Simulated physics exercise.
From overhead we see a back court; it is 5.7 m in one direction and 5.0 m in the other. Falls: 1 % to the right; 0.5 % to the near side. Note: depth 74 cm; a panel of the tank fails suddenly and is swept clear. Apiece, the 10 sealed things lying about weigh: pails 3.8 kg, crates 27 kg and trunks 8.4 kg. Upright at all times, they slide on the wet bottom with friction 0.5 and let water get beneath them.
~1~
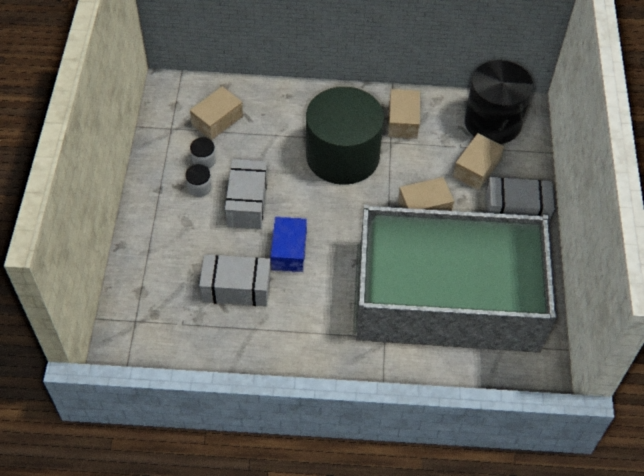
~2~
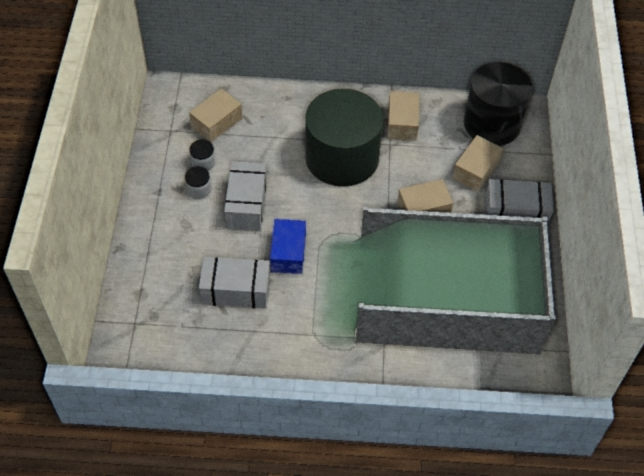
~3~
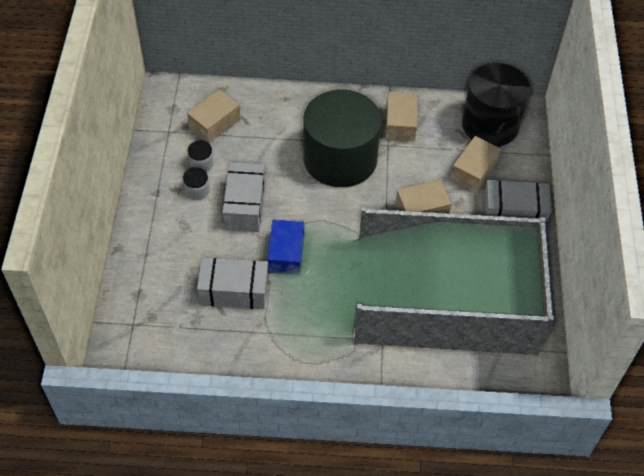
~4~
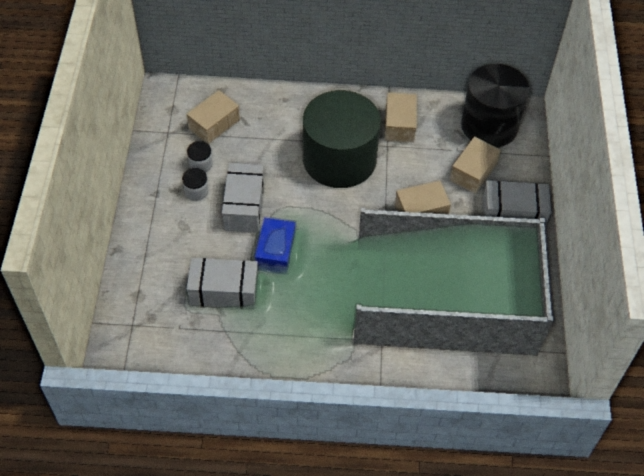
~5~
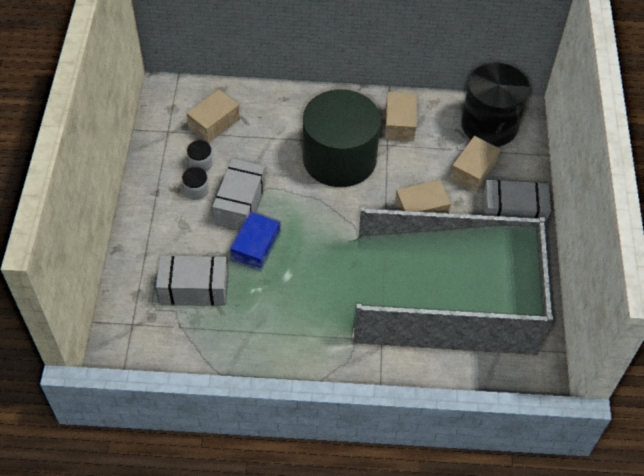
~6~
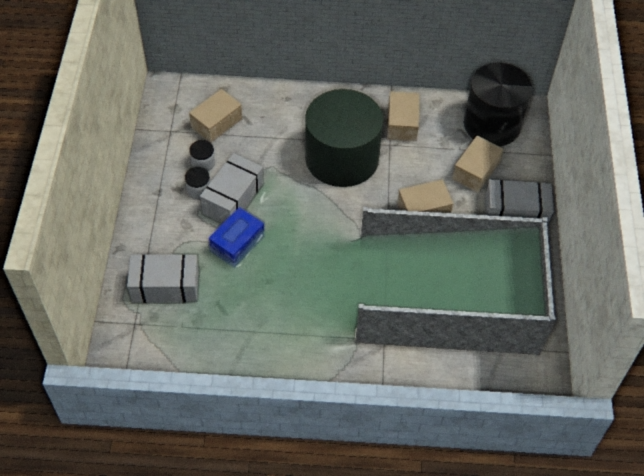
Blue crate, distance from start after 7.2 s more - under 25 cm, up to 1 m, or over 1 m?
Over 1 m.
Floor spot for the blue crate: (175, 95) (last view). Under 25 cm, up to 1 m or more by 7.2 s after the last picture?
Well, it is shoved a long way.
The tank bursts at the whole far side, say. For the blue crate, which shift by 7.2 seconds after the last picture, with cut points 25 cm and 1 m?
My answer is that the blue crate remains put.
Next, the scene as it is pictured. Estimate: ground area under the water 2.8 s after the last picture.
Somewhere around 18 m2, roughly.
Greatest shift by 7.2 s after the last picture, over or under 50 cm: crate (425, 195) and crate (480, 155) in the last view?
First one stayed inside, second one stayed inside.
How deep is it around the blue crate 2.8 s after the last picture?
Depth: About 13 cm.
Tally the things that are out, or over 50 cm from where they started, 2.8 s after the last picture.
I make it 6 by then.
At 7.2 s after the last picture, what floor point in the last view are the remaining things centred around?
Mean position approx. (397, 151).
Then, 0.9 s after the last picture the blue crate is near (145, 194), 1.9 m from its start, aground; 2 afloat.
Then, 2.8 s after the last picture the blue crate is near (211, 111), 2.3 m from its start, afloat; 5 afloat.
Then, 4.8 s after the last picture the blue crate is near (279, 105), 2.2 m from its start, afloat; 6 afloat.
Then, 7.2 s after the last picture the blue crate is near (316, 106), 2.2 m from its start, aground; 6 afloat.
